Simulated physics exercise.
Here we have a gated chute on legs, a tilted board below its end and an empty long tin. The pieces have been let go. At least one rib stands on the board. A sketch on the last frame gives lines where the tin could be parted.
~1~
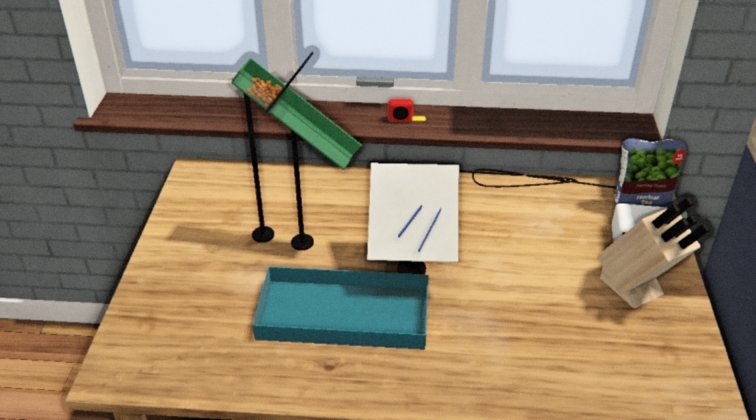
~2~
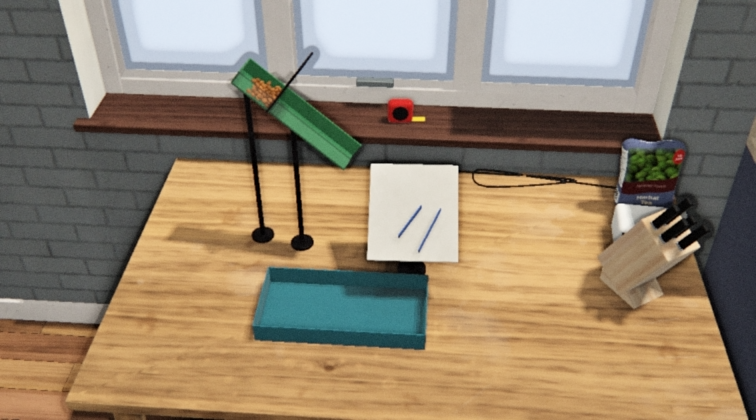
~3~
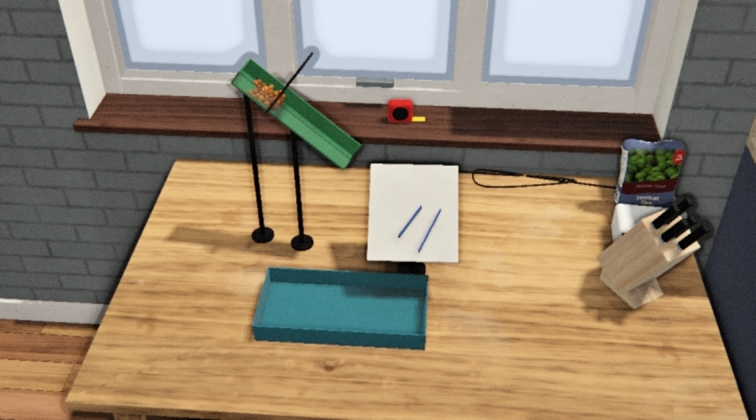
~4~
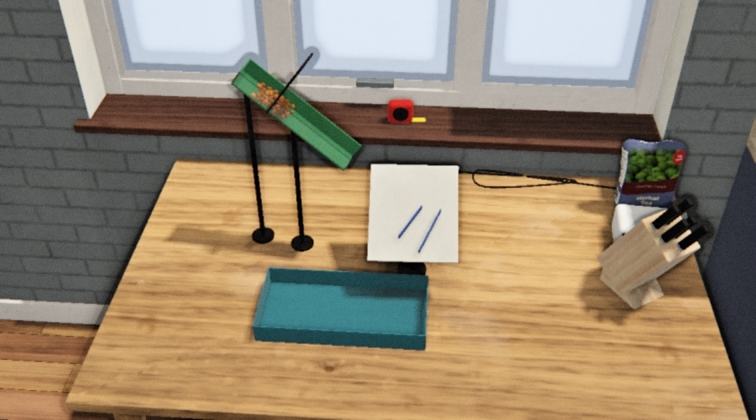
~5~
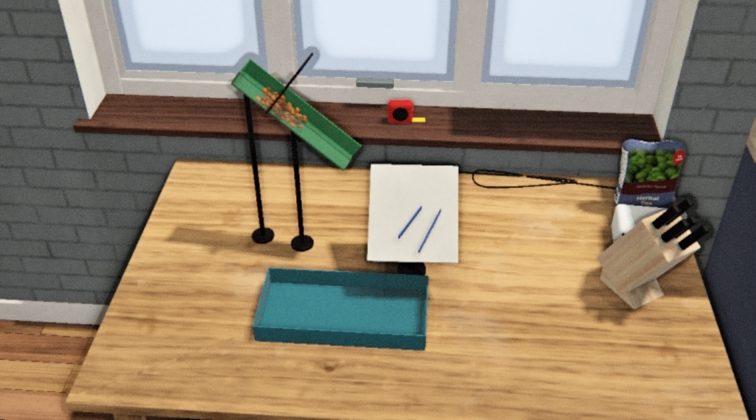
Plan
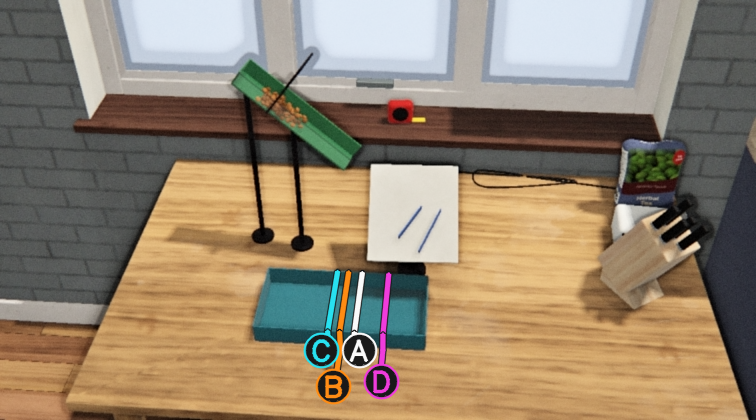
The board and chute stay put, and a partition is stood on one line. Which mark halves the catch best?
D.
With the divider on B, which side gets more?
More lands on the right.
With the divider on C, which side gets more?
Right.
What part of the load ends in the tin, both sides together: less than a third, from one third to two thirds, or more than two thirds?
It is more than two thirds.
On the marked copy, line A crosses the front rim at (354, 332); line B crosses the front rim at (339, 331); line C crosses the front rim at (327, 330); line D crosses the front rim at (382, 333).
If A is chosen, of what is caught, none at all on the left of the divider, the whole lot on the right.
If B is chosen, of what is caught, none at all on the left of the divider, the whole lot on the right.
If C is chosen, of what is caught, none at all on the left of the divider, the whole lot on the right.
If D is chosen, of what is caught, close to half on the left of the divider, close to half on the right.
